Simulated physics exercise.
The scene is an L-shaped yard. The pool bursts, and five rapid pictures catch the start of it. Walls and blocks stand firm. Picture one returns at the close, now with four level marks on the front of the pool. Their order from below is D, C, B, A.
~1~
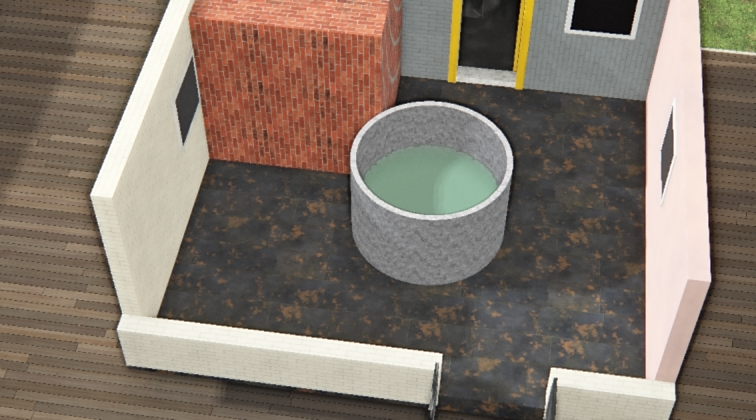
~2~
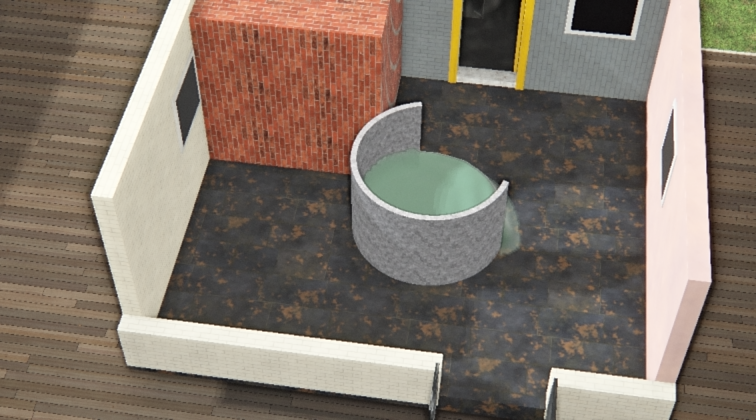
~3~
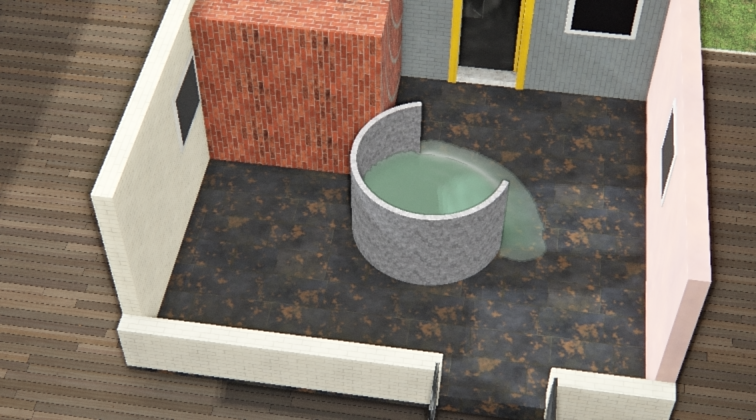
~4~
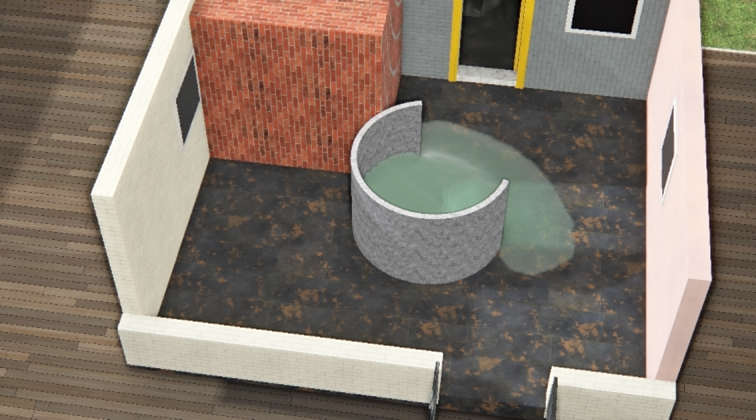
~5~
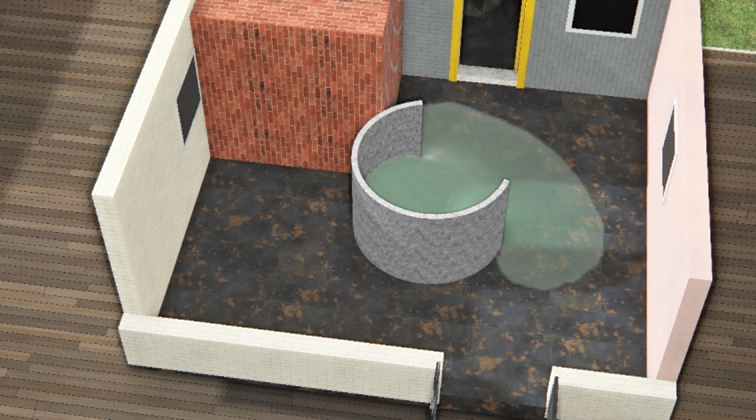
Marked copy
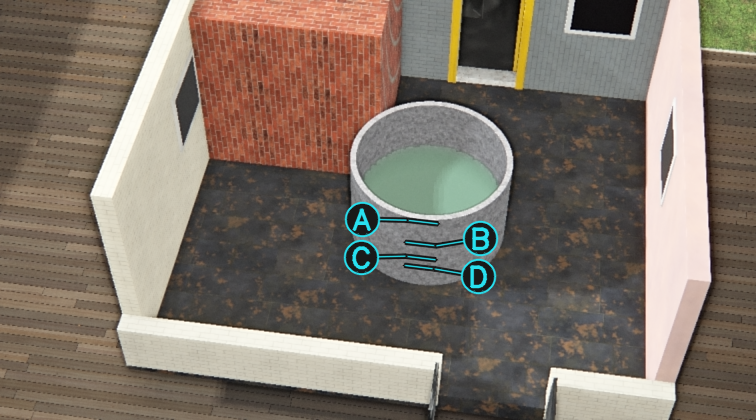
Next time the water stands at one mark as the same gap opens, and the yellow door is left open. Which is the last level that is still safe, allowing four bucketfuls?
D is the one.
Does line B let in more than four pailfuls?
Yes.
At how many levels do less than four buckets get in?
One.
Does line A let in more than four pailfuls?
Yes.
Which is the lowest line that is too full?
The answer is C.
On the marked copy, A at (422, 221); B at (421, 244); C at (420, 257); D at (419, 267); from the bottom up D, C, B, A.
Choosing A, dozens of bucketfuls pour in.
Choosing B, dozens of bucketfuls pour in.
Choosing C, about 11 bucketfuls get in.
Choosing D, a bucket or two gets in.
